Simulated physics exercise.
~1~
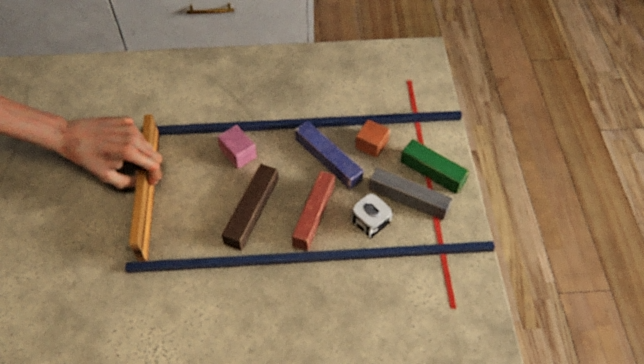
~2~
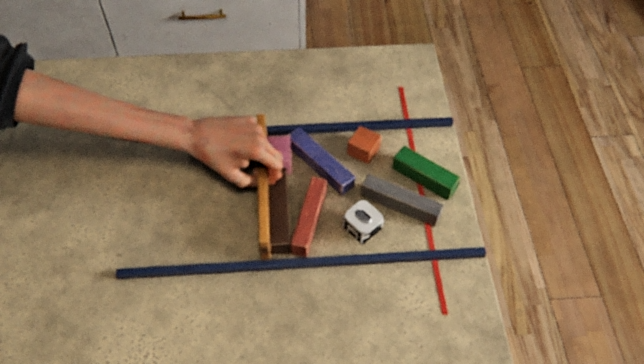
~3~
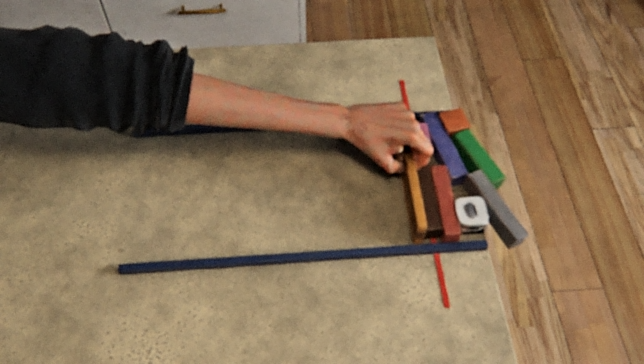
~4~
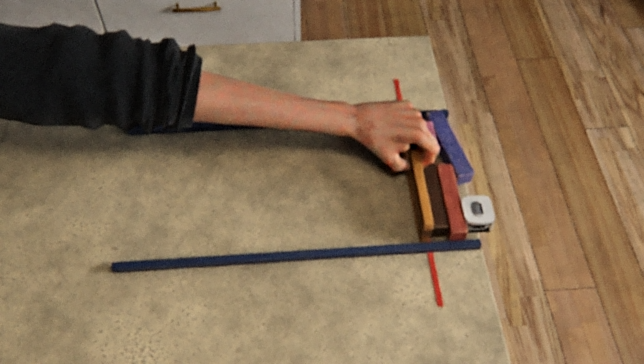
A hand pushes an upright yellow-brown board across a stone-coloured countertop, seen from above, toward its right end over a wooden floor. Two dark blue strips form a channel, crossed near the end by red tape, with scattered pink, brown, red, purple, orange, green and grey blocks and a small white object between them. The board first gathers the pink and brown blocks, then presses the others into a tight cluster. As it reaches the tape, the grey and green bars jut over the rim. Finally the orange, green and grey pieces are gone over the end, while the rest stay bunched at the edge.
